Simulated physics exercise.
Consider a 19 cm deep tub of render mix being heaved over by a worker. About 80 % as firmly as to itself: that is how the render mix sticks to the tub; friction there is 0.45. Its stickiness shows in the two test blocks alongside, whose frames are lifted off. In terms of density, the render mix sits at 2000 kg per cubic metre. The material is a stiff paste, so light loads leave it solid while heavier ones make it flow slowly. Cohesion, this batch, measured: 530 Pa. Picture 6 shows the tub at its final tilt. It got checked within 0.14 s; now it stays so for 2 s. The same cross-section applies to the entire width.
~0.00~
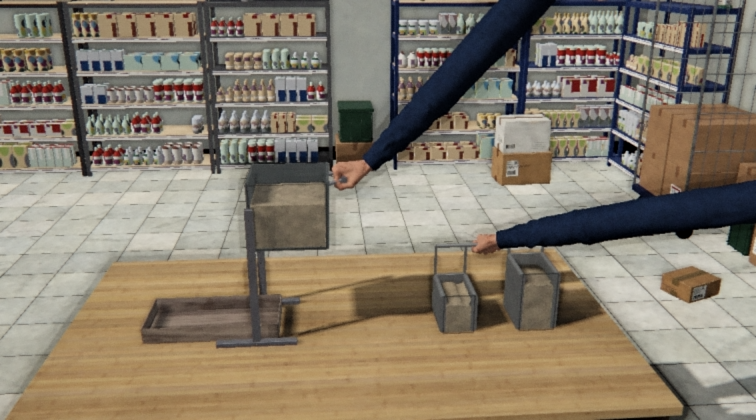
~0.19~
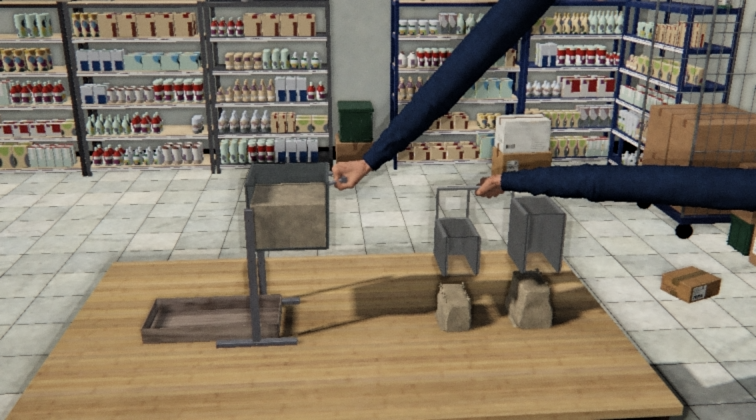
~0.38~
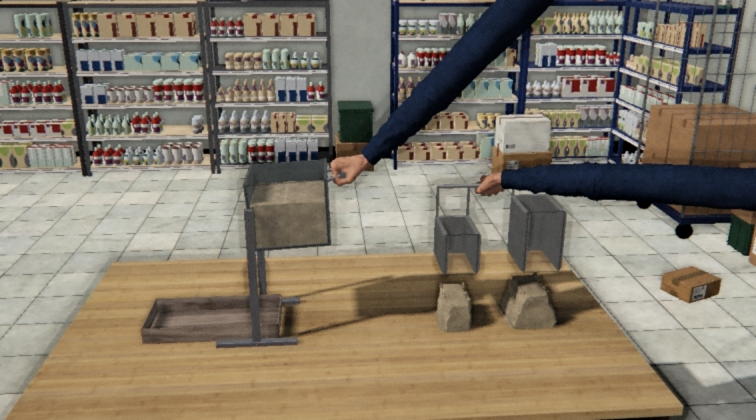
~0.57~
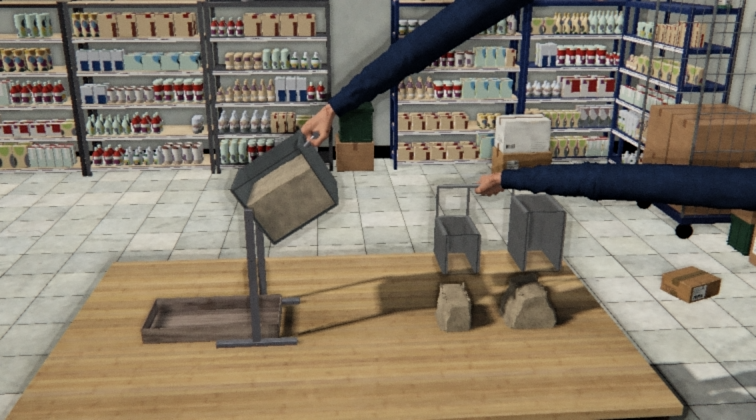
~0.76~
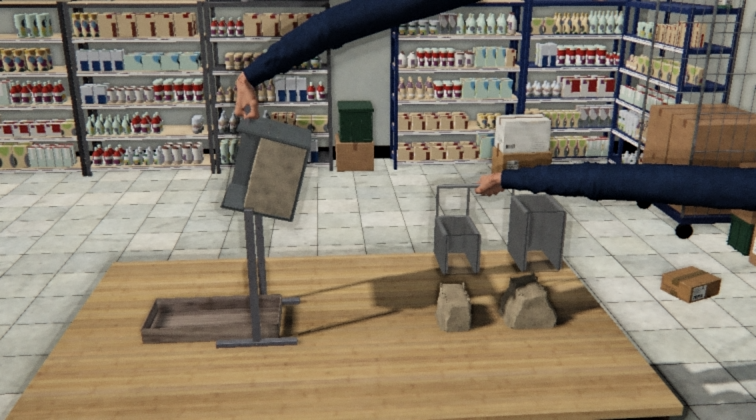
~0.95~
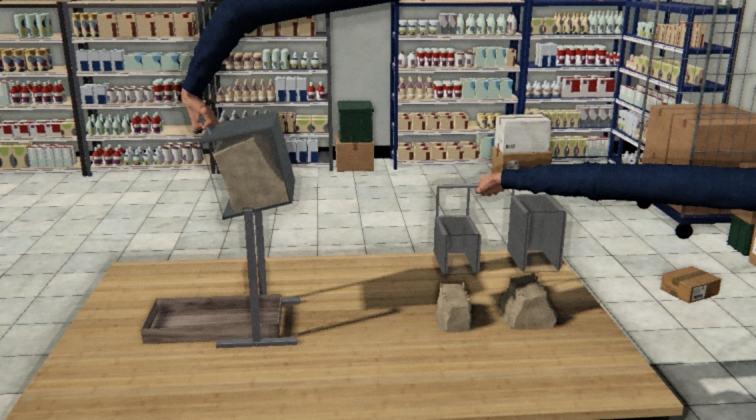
Two dark-blue-sleeved arms reach from the right over a wooden table in a storeroom with stocked shelves, seen from slightly above by a still camera. A grey tub of brownish mix sits on a stand beside a shallow wooden tray at left, with two small filled moulds at right. One hand lifts the joined moulds off two blocks, which slump, the larger more, before the other swings the tub over leftward.
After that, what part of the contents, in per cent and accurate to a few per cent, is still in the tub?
The part still in the tub is near 43 out of 100.
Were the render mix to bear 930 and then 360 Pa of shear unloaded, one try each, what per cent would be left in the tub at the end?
Going in order, it's 40 % and then 35 %.
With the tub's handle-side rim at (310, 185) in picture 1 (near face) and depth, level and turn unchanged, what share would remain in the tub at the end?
Roughly 50 %.
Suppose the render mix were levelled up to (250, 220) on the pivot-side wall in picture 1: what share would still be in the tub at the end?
Roughly 60 per cent would still be in the tub at the end.
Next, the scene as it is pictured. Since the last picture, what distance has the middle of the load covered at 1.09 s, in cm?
About 8 cm.
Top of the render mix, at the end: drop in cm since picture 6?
13 cm or so.
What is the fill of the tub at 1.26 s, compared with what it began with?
I'd say close to 45 %.
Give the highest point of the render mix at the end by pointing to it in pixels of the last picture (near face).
Highest point: Approx. (257, 184).
After 1.09 s, the tub is at 102 degrees and holds 71 %.
After 1.26 s, the tub is at 102 degrees and holds 44 %.
After 1.43 s, the tub is at 102 degrees and holds 43 %.
After 1.60 s, the tub is at 102 degrees and holds 43 %.
After 2.95 s, at the end, the tub is at 102 degrees and holds 43 %.
